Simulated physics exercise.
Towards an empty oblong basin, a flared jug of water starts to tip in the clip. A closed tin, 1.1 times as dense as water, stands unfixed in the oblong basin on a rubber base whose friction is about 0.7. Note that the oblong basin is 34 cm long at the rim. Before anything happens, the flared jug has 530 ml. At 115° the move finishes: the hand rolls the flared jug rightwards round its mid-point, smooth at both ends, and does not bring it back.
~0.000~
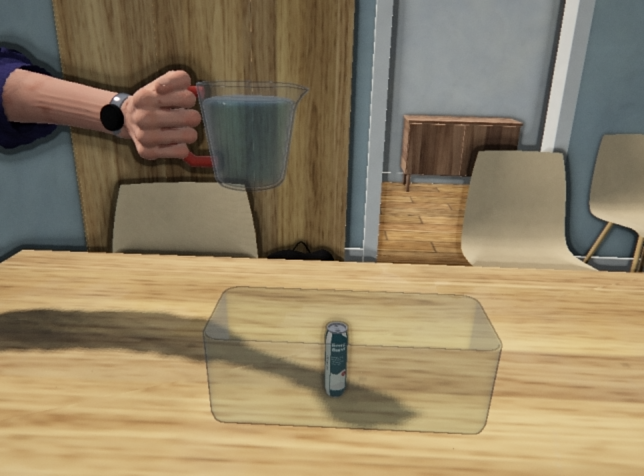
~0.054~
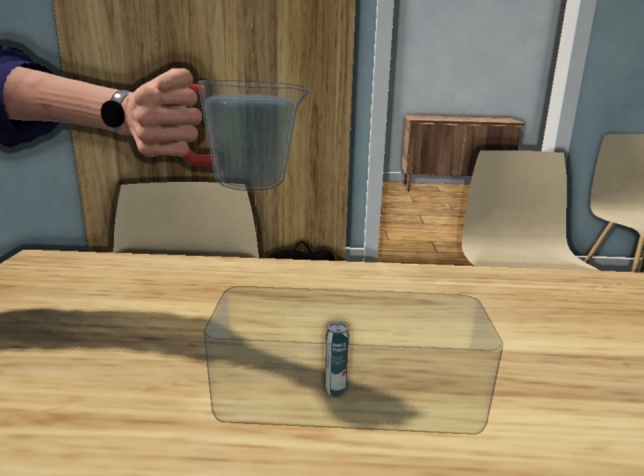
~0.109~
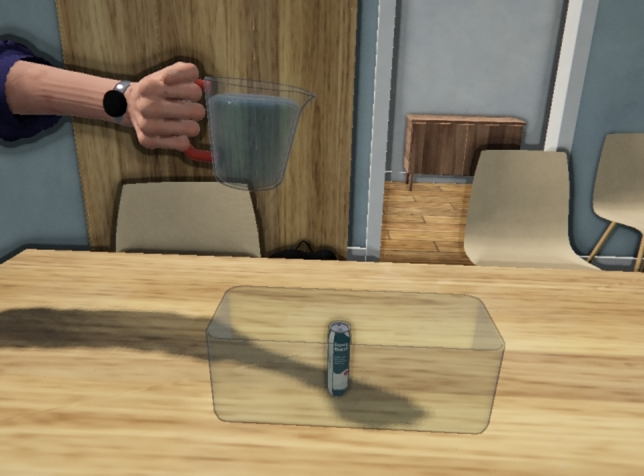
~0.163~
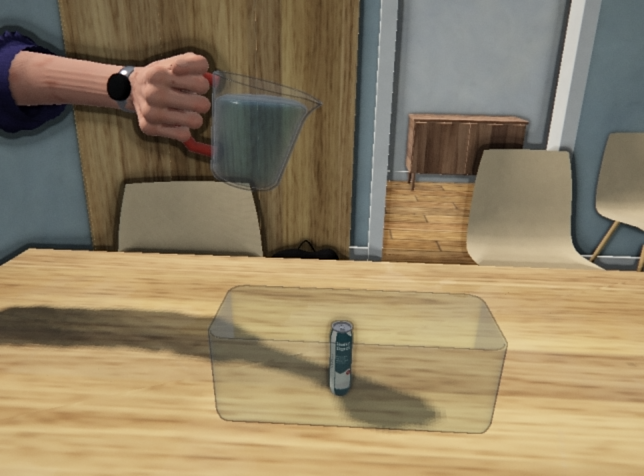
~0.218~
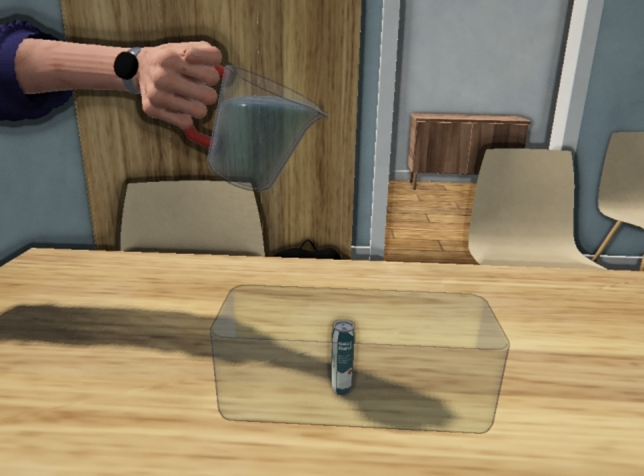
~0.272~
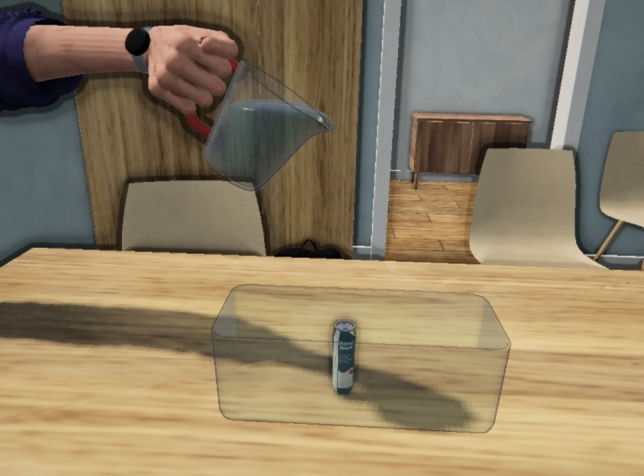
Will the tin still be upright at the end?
Yes.
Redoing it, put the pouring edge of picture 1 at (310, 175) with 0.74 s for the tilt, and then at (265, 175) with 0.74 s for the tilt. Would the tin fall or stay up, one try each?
Try 1: Tipped over; try 2: Tipped over.
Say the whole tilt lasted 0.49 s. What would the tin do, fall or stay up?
Outcome - the tin remains standing.
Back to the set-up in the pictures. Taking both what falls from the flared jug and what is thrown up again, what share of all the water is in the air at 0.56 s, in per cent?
Around 42 in a hundred.
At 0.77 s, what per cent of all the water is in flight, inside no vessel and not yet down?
About 18 percent.
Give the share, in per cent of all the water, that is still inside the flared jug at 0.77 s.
About 3 percent.
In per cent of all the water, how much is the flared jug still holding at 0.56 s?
I'd put it near 42 percent.
By 0.56 s the tilt is 99° and 41 per cent is still to pour; the tin stands where it began.
By 0.77 s the tilt is 115° and 3 per cent is still to pour; the tin stands where it began.
By 1.00 s the tilt is 115° and 0 per cent is still to pour; the tin stands where it began.
By 1.24 s the tilt is 115° and 0 per cent is still to pour; the tin stands where it began.
At rest the tin stands where it began.
